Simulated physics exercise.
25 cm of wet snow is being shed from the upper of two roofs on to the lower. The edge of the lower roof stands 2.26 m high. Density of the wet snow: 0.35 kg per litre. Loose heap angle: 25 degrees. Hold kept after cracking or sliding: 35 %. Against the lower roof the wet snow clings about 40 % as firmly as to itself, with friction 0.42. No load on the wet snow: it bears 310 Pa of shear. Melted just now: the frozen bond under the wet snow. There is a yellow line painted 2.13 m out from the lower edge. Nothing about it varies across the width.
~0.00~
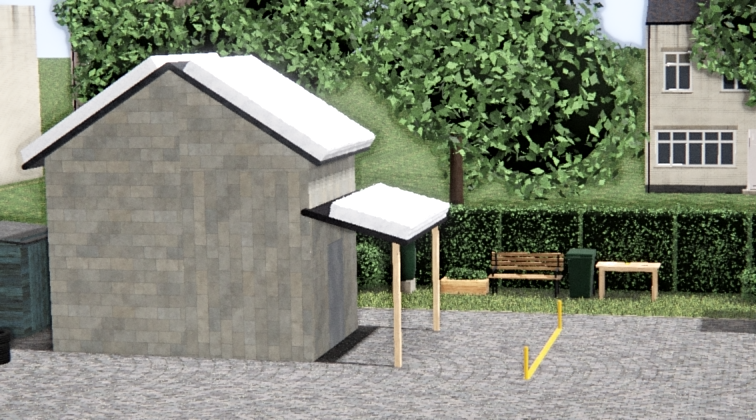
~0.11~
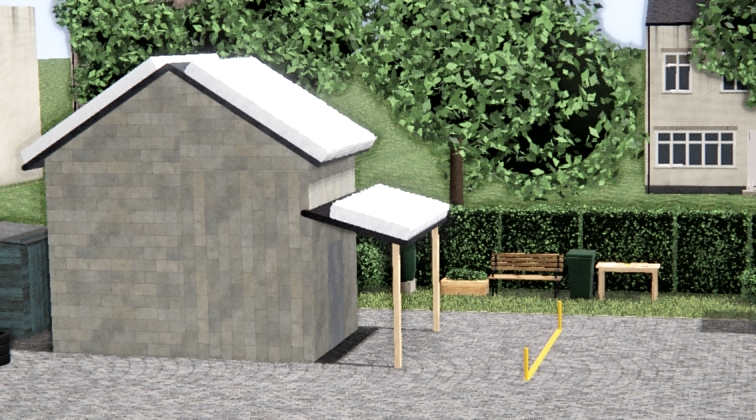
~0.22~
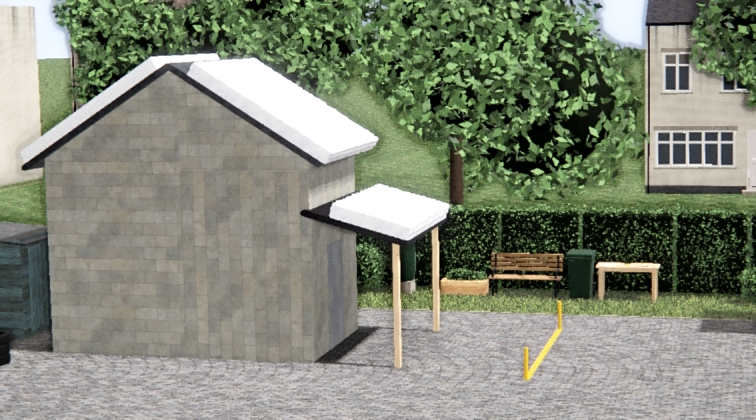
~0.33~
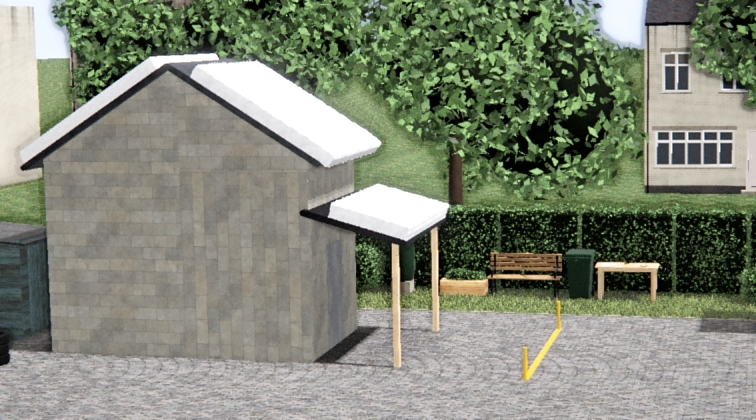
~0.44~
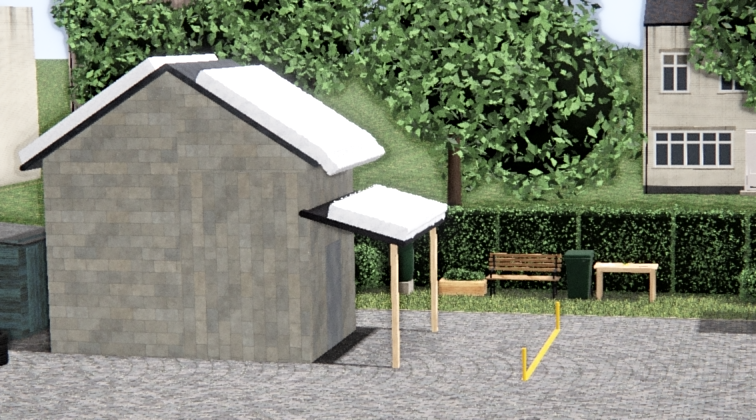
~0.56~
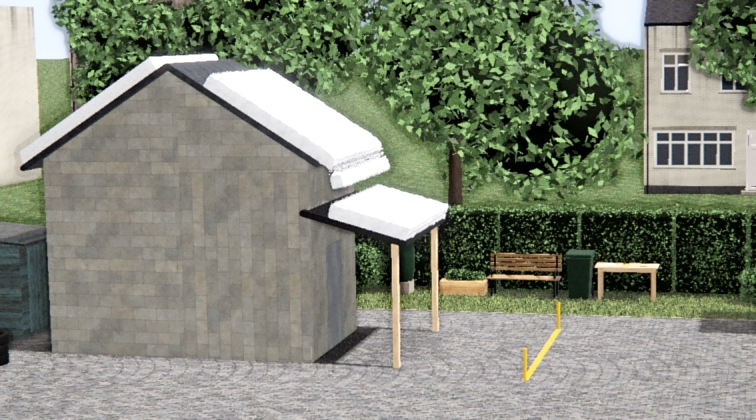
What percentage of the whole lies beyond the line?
About 33 %.
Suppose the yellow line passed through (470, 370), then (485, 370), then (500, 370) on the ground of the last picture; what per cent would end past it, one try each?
First try 60 per cent, second 50 per cent, third 45 per cent.
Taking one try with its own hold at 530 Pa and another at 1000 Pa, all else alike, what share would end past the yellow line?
25 in a hundred, followed by 5 in a hundred.
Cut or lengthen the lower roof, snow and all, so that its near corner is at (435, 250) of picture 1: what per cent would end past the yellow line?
I'd put it at around 30 percent.
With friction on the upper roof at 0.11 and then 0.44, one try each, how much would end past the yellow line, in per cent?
Respectively near 40 % and near 20 %.
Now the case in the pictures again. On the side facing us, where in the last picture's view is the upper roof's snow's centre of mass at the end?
Look around (528, 340) on the near face.
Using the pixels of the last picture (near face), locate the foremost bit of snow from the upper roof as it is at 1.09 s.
Roughly at the pixel (394, 214).
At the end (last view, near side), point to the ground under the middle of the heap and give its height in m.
The heap centres around (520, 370) and rises about 0.3 m.
By 1.09 s, none is below the lower edge and 0 % is past the line.
By 1.73 s, 25 % is below the lower edge and 0 % is past the line.
By 2.36 s, 71 % is below the lower edge and 26 % is past the line.
By 3.00 s, 72 % is below the lower edge and 33 % is past the line.
By 3.30 s, at the end, 72 % is below the lower edge and 33 % is past the line.
